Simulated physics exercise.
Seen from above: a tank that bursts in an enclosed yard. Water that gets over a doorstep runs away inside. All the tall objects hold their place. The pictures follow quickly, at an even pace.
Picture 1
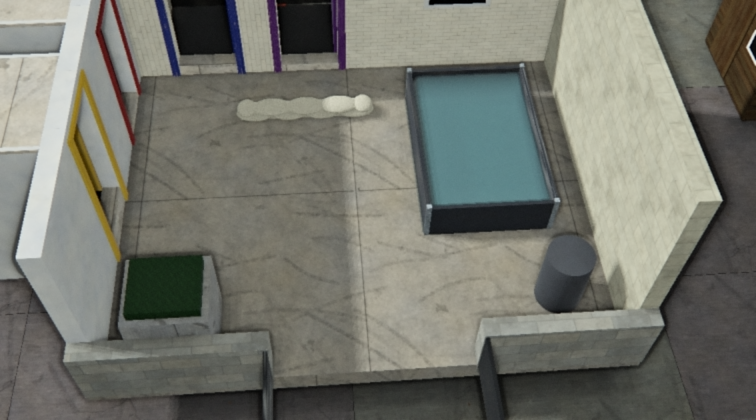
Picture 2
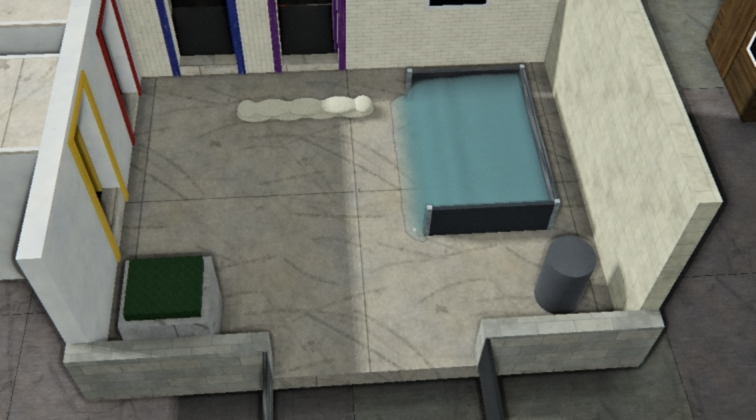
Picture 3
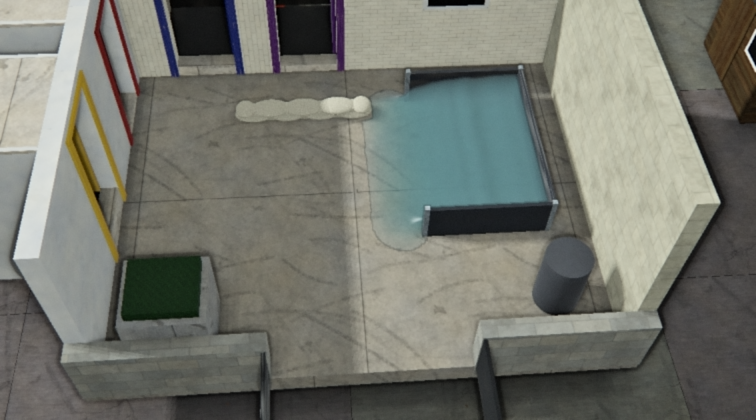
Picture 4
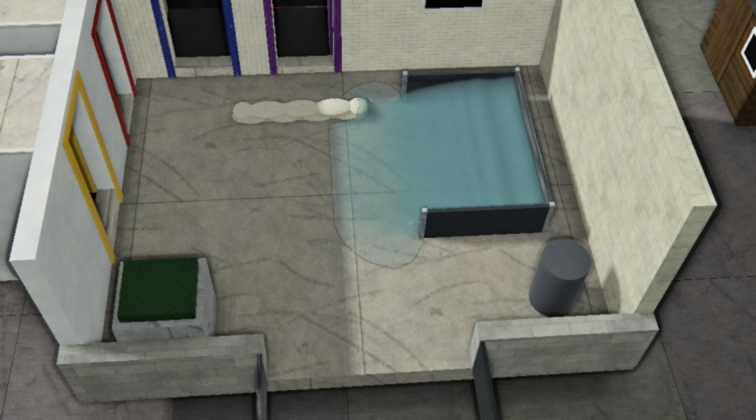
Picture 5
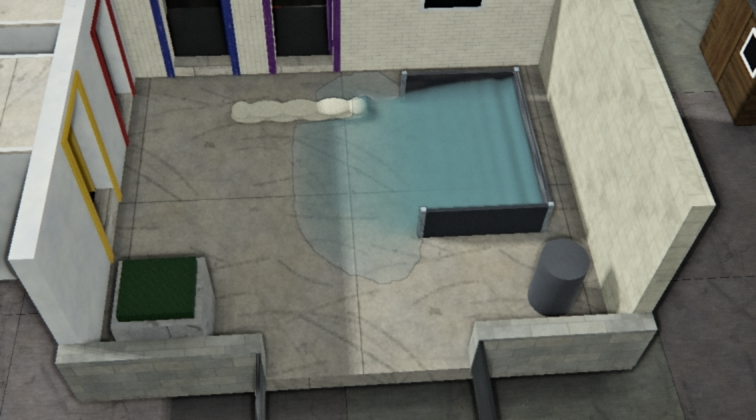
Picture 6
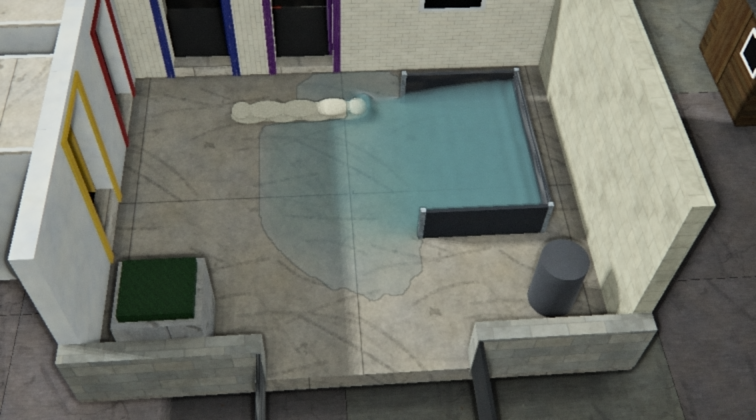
Water bursts from the left side of a tank and spreads leftward across the walled yard.
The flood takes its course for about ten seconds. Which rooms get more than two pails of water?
In the end: The blue door stays under that; the purple door stays under that; the yellow door stays under that; the red door takes more than that.
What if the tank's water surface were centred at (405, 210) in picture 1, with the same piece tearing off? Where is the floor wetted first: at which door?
First comes the yellow one.
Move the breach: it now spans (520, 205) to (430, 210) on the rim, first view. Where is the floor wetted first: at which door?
The one in purple.
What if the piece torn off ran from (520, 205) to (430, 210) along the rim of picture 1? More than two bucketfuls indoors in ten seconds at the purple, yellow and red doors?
In short: Purple door lets less in, yellow door lets less in, red door is under.
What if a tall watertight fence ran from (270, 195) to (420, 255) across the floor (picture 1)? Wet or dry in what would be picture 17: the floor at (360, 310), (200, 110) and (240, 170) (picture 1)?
In turn: Dry, flooded, covered.
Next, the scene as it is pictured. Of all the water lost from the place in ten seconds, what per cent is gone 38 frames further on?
About 50 per cent.
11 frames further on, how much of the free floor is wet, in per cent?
Close to 65 %.
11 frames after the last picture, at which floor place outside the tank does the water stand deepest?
Around (136, 175).
A moment on, water covers 50 % of the floor; the blue door not reached, the purple door wet at the sill, nothing in, the yellow door not reached, the red door not reached.
Next, water covers 65 % of the floor; the blue door wet at the sill, nothing in, the purple door wet at the sill, nothing in, the yellow door wet at the sill, nothing in, the red door under two buckets in.
Then, water covers 65 % of the floor; the blue door wet at the sill, nothing in, the purple door wet at the sill, nothing in, the yellow door wet at the sill, nothing in, the red door over two buckets in.
Later, water covers 75 % of the floor; the blue door wet at the sill, nothing in, the purple door wet at the sill, nothing in, the yellow door wet at the sill, nothing in, the red door far over two buckets in.
In the end, water covers 95 % of the floor; the blue door wet at the sill, nothing in, the purple door wet at the sill, nothing in, the yellow door wet at the sill, nothing in, the red door far over two buckets in.
